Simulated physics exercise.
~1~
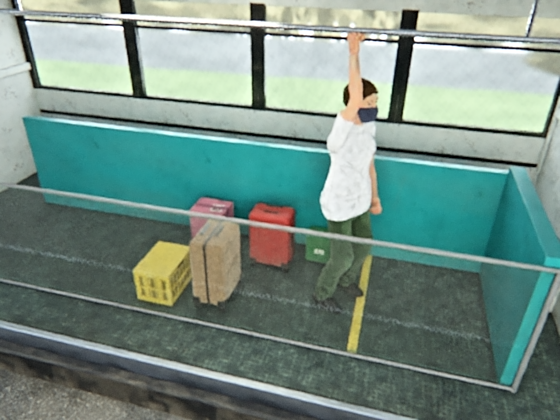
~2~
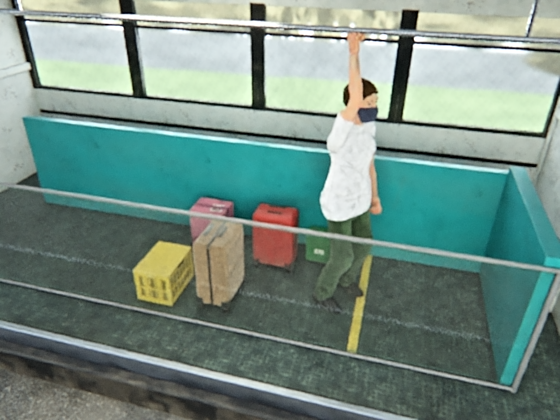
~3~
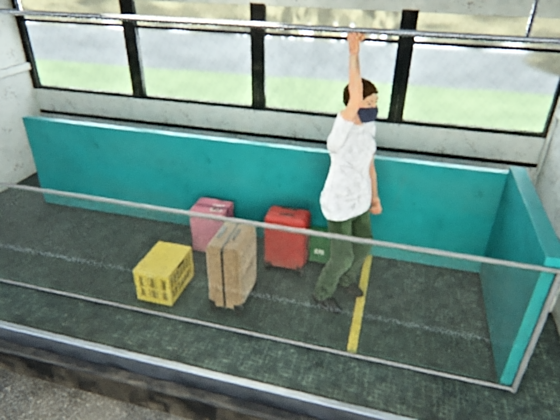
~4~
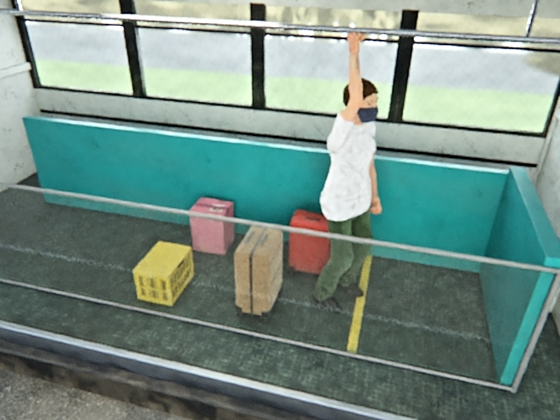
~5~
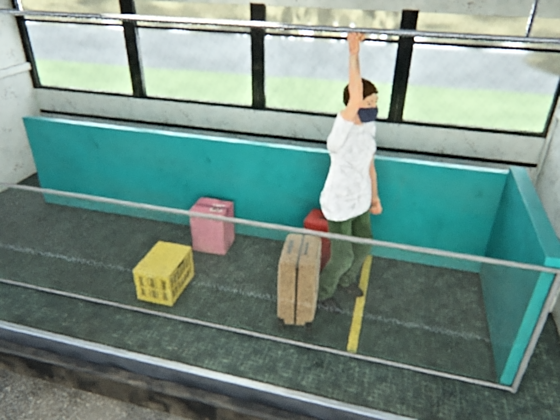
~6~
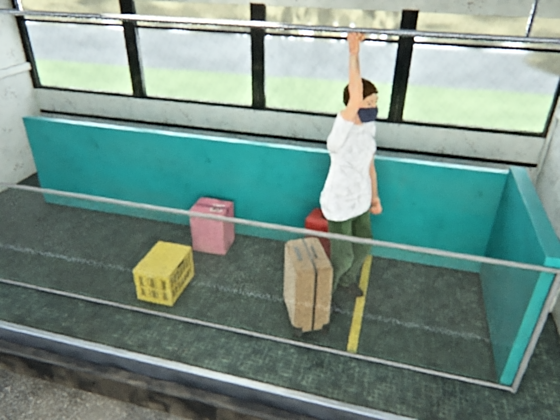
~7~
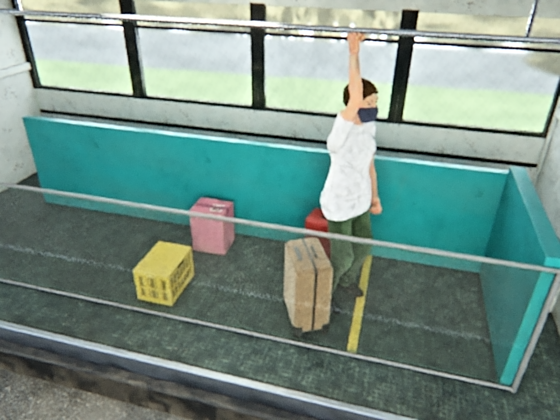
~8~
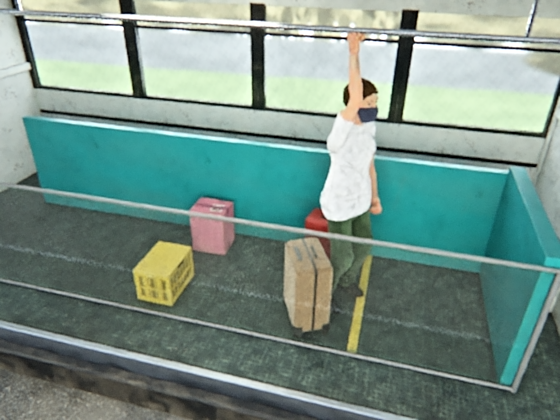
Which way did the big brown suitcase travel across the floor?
The big brown suitcase rolled to the right, toward the yellow line.
